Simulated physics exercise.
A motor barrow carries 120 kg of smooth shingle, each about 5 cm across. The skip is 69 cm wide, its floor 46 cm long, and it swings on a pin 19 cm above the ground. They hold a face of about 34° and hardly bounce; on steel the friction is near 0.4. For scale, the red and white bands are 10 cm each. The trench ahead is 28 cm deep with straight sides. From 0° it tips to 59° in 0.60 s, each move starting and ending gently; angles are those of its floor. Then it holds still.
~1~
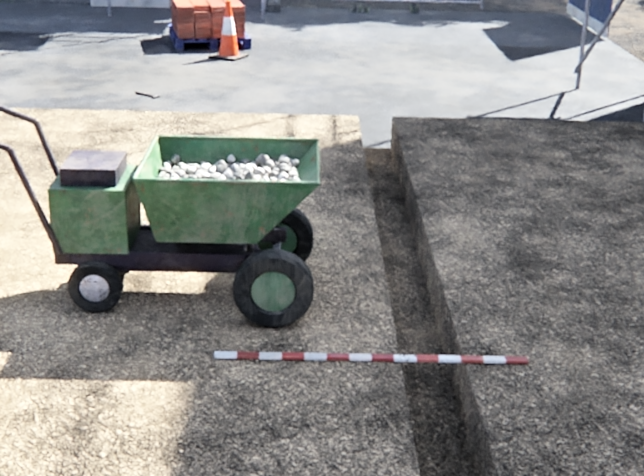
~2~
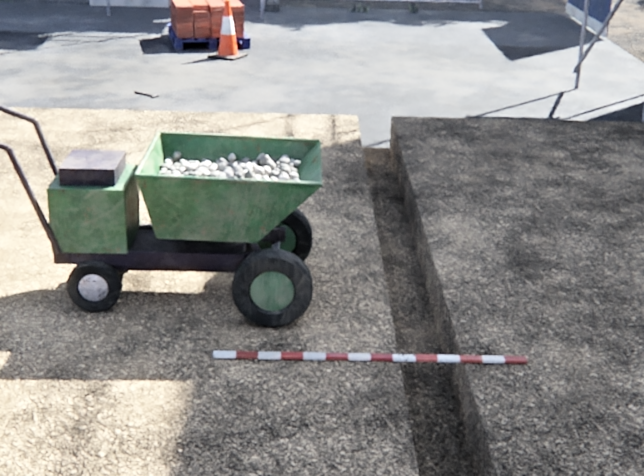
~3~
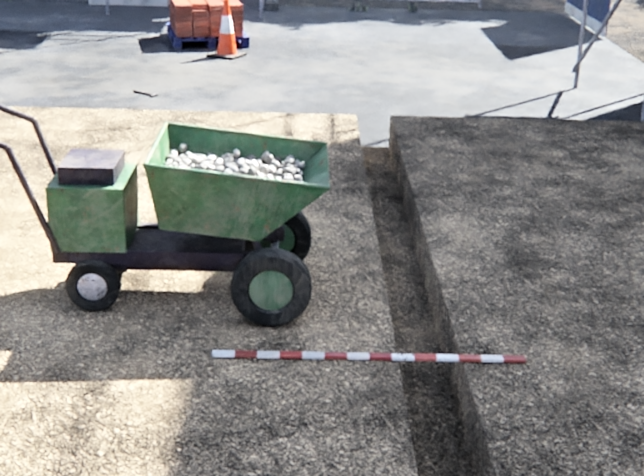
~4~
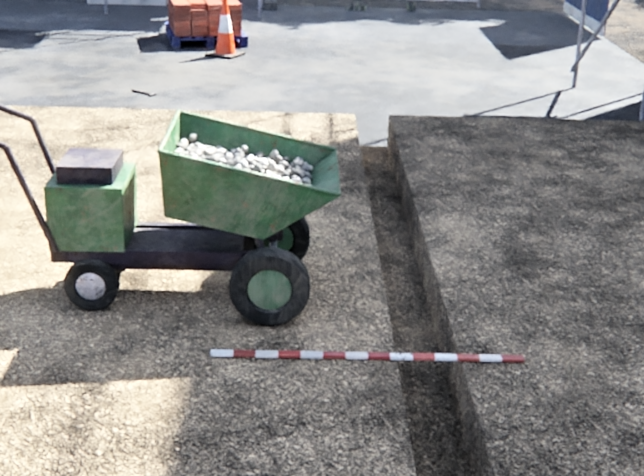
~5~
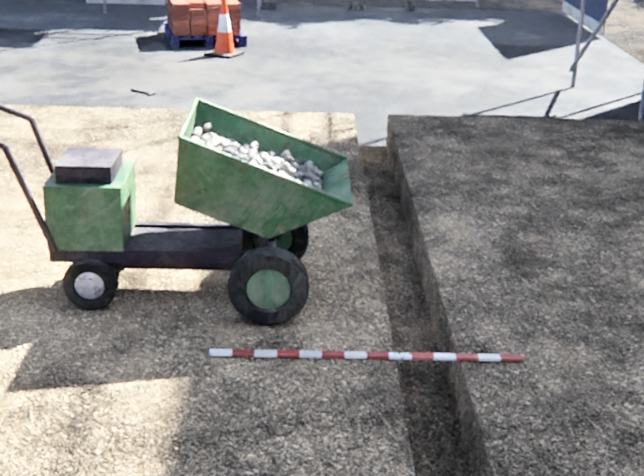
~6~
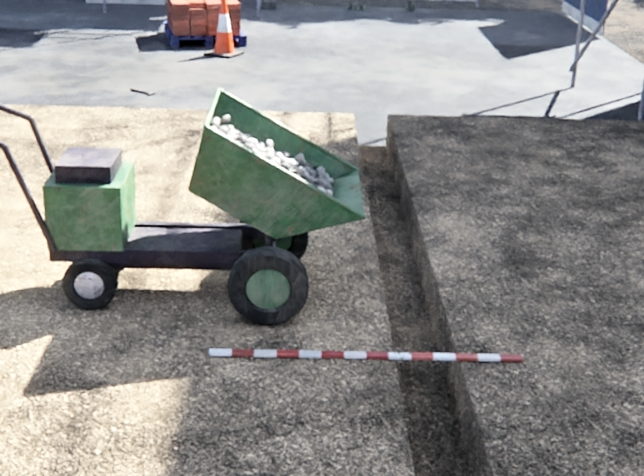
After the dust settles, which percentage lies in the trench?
About 69 per cent.
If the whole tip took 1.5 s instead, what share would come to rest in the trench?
Then about 90 per cent.
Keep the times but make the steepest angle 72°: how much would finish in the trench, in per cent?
Then about 65 per cent.
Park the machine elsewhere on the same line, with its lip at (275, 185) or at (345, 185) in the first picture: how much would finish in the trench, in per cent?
First some 75, then 50 per cent.
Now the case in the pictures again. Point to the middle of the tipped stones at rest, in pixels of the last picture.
Around (425, 324).
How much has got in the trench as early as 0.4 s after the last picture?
About 10 per cent by then.
Then, 0.1 s after the last picture the floor is at 50°, 100 % in the skip; the foremost stones are at (360, 232).
Then, 0.4 s after the last picture the floor is at 59°, 91 % in the skip, 9 % in the trench; the foremost stones are at (429, 270).
Then, 0.7 s after the last picture the floor is at 59°, 41 % in the skip, 30 % in the trench, 29 % past the trench; the foremost stones are at (548, 307).
Then, 2.7 s after the last picture the floor is at 59°, 0 % in the skip, 69 % in the trench, 31 % past the trench; the foremost stones are past the picture's edge.
